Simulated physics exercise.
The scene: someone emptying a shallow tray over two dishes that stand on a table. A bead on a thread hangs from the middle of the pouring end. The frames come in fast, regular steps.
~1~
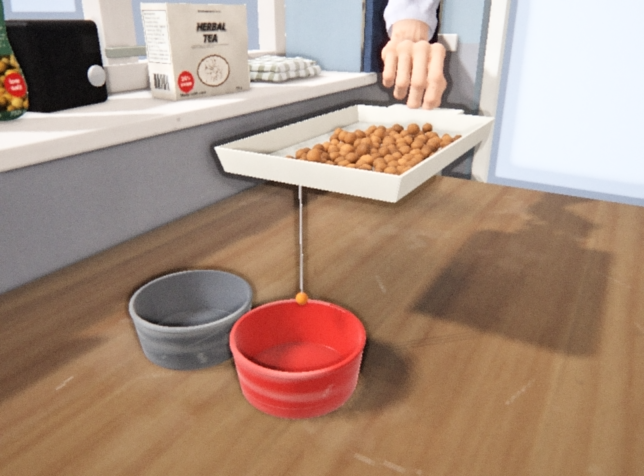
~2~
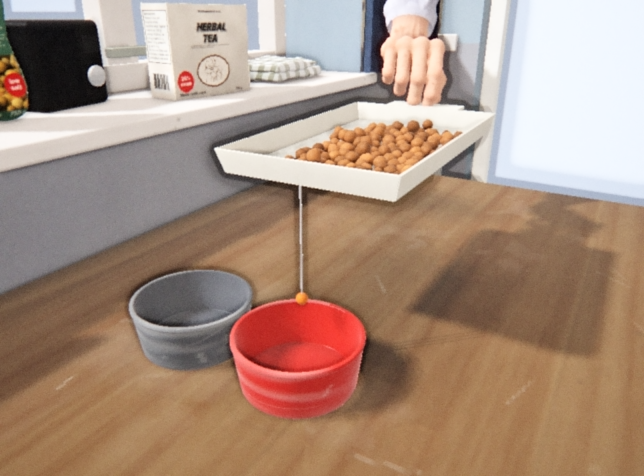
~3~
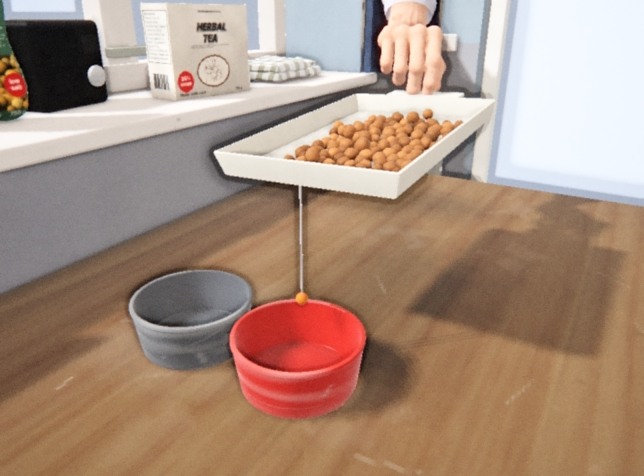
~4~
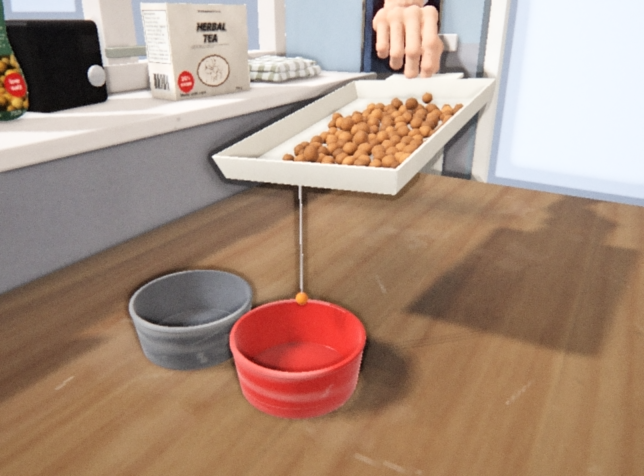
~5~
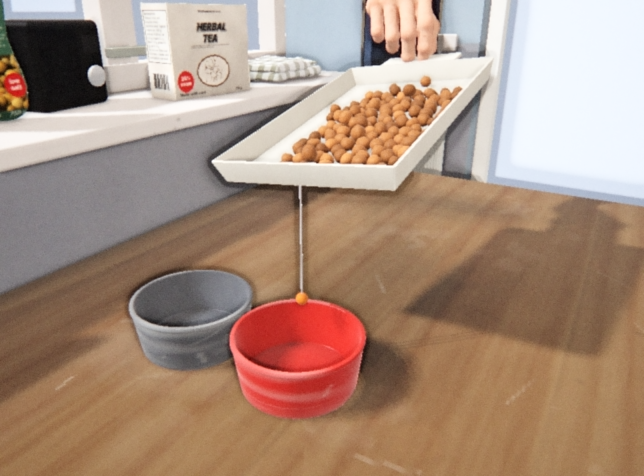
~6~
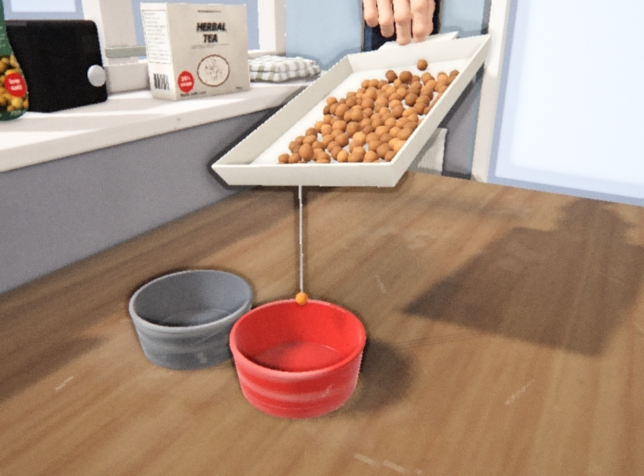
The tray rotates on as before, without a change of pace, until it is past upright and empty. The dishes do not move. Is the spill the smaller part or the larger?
Caught overall: Over half.
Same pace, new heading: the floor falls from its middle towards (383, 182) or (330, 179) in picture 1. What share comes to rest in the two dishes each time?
In turn 30 and 30 in a hundred.
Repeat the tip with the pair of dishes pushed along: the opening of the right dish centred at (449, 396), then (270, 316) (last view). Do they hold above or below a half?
One: The smaller part. Two: Over half.
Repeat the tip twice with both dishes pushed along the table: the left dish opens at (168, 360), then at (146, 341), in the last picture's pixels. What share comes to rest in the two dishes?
About 10 and 10 per cent.
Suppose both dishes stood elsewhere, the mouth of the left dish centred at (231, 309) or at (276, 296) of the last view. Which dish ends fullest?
One: The left-hand dish. Two: Left.
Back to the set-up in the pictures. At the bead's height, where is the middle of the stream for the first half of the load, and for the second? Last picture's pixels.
The first part at (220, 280); the rest at (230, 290).
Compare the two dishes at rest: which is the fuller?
The winner is left.
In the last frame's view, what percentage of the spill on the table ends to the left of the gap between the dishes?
Some 60 per cent.
Just after the last frame, tray tipped steeply; almost all on the tray; just a few in the left dish; just a few in the air.
A moment on, tray tipped past a quarter turn; roughly half on the tray; just a few in the right dish; roughly a quarter in the left dish; just a few outside both; roughly a quarter in the air.
Further on, tray tipped past a quarter turn; about a tenth in the right dish; the larger part in the left dish; roughly a quarter outside both; just a few in the air.
When it is over, tray tipped past a quarter turn; about a tenth in the right dish; the larger part in the left dish; roughly a quarter outside both; just a few in the air.
